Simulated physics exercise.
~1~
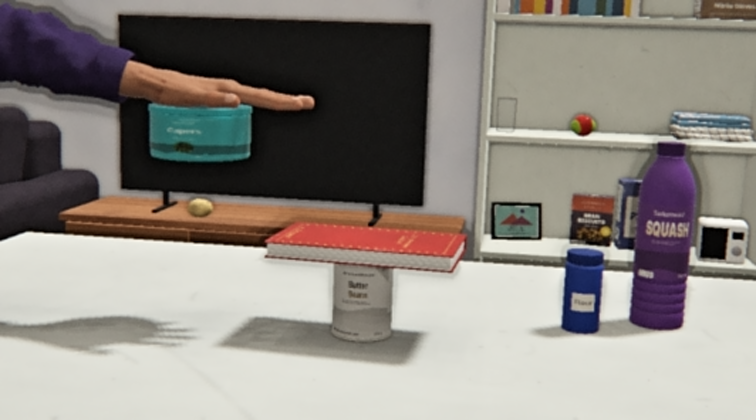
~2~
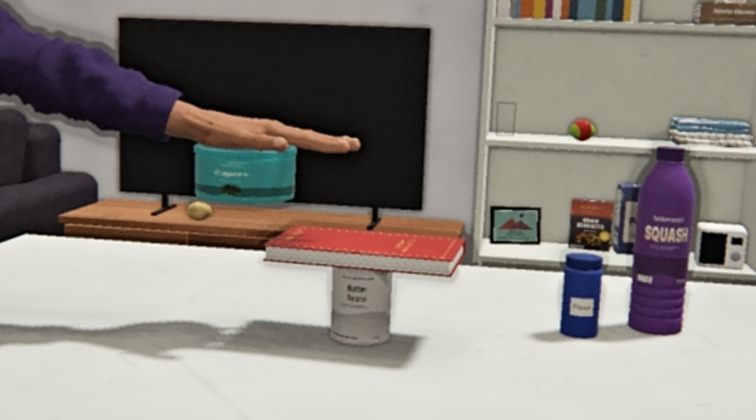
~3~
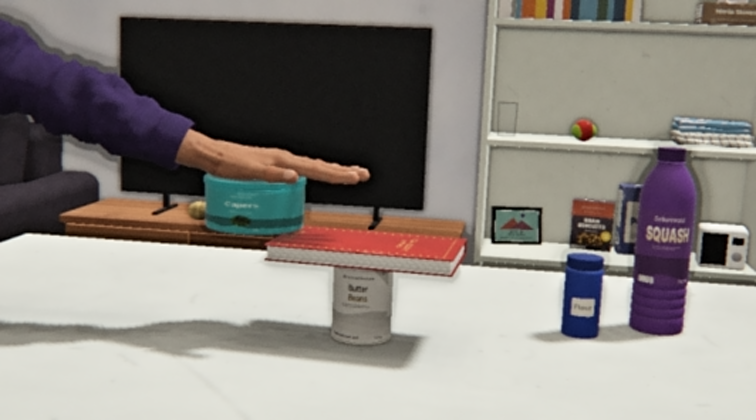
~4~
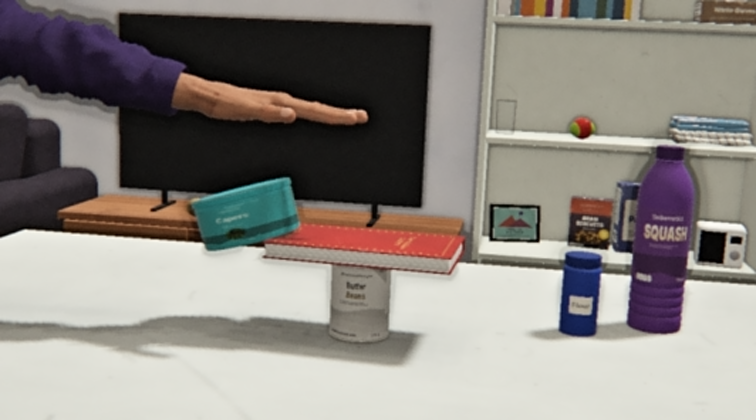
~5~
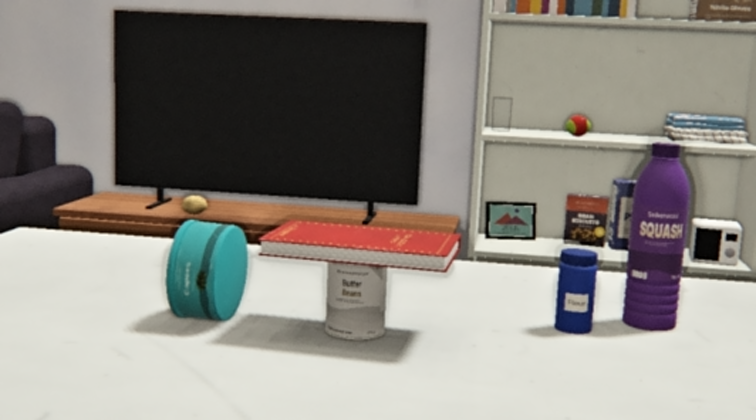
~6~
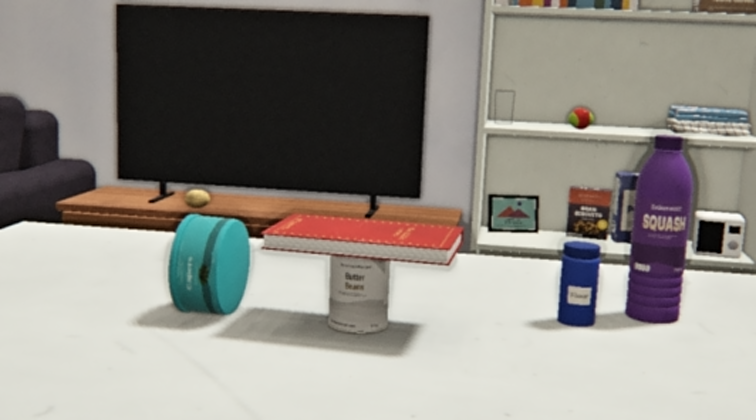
A living room with a television on a wooden stand and white shelves is seen from across a pale tabletop, through a slightly swaying camera. A red book lies across a white can near the middle, with a blue shaker and a tall purple squash bottle to the right. A purple-sleeved arm carries a round turquoise tub rightward and lowers it to the book's left edge. The hand lets go and draws back as the tub tilts off the edge. It drops to the table and rests on its side, left of the can, while the book stays balanced.
